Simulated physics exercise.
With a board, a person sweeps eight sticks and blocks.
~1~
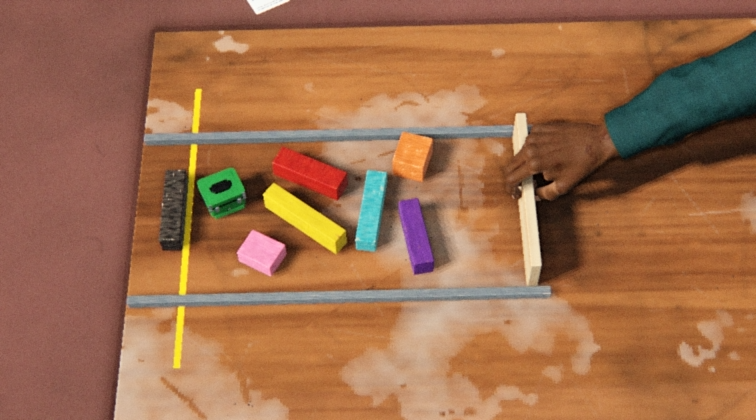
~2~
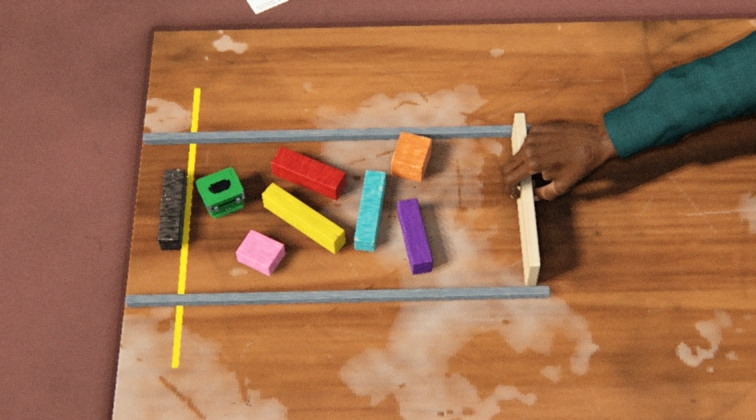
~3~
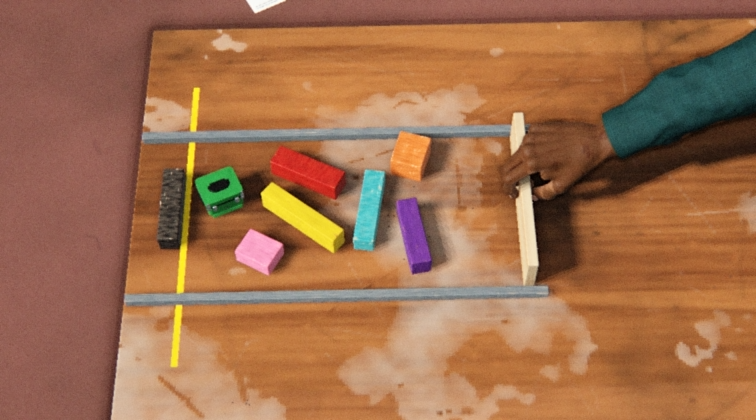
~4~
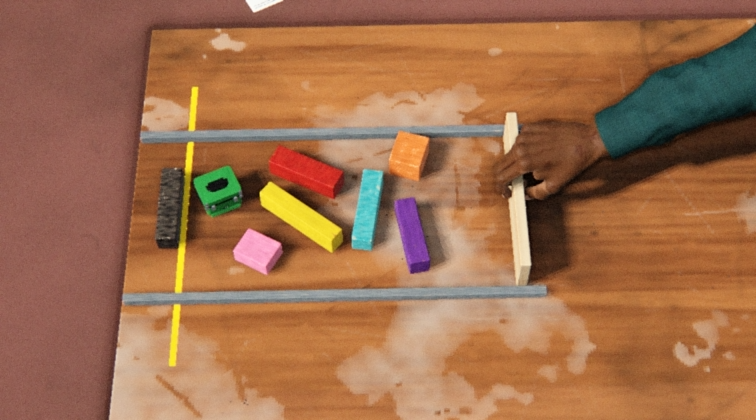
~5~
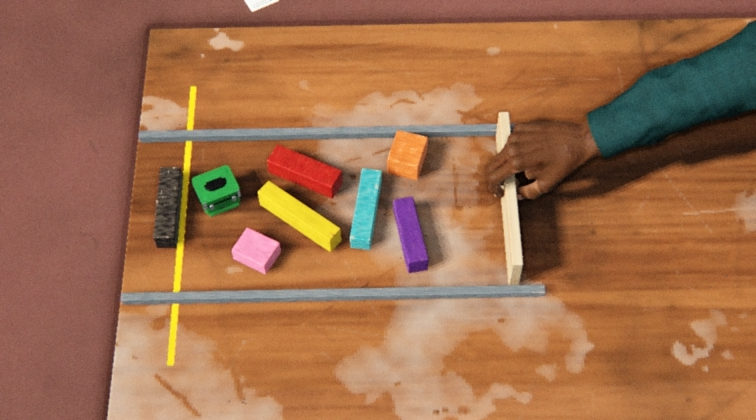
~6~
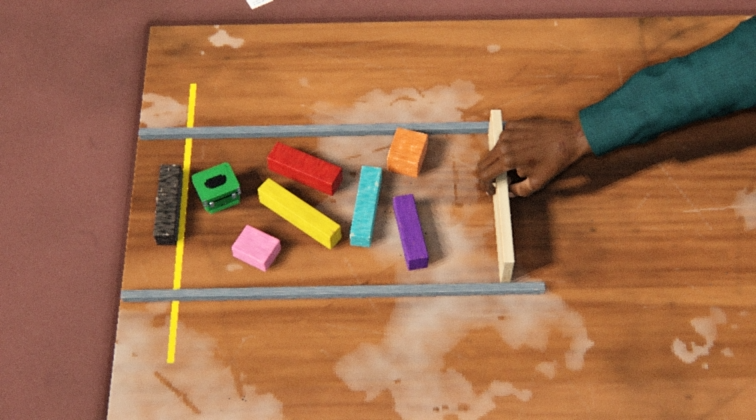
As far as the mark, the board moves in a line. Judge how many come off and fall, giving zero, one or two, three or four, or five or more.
Number falling: Three or four.
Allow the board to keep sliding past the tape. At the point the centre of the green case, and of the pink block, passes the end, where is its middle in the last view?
The middle is at (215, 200) when it's the green case, and at (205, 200) when it's the pink block.
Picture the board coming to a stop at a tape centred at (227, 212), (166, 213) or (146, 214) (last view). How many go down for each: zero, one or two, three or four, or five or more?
Counts as listed: Either one or two / more than four / five or over.
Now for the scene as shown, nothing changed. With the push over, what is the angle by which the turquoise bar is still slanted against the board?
I'd estimate about 0 degrees.
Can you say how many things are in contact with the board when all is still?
At rest, 2 are in contact.
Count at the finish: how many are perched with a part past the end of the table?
My count gives 2.
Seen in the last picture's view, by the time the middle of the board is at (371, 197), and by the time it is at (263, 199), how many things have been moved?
First 5, after that 8.
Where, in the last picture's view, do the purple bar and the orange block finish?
Taking them in turn, first comes (169, 237), then (170, 157).
Soon after, none off yet; black bar at rest near (169, 205); green case at rest near (217, 189); pink block at rest near (257, 248).
After that, none off yet; black bar at rest near (169, 205); green case moving near (213, 190); pink block displaced a little near (235, 255).
And then, none off yet; black bar tilting a little near (120, 214); green case displaced well along near (150, 200); pink block displaced well along near (154, 263).
In the end, the number that fall off is three or four; gone, pink block, green case and black bar.
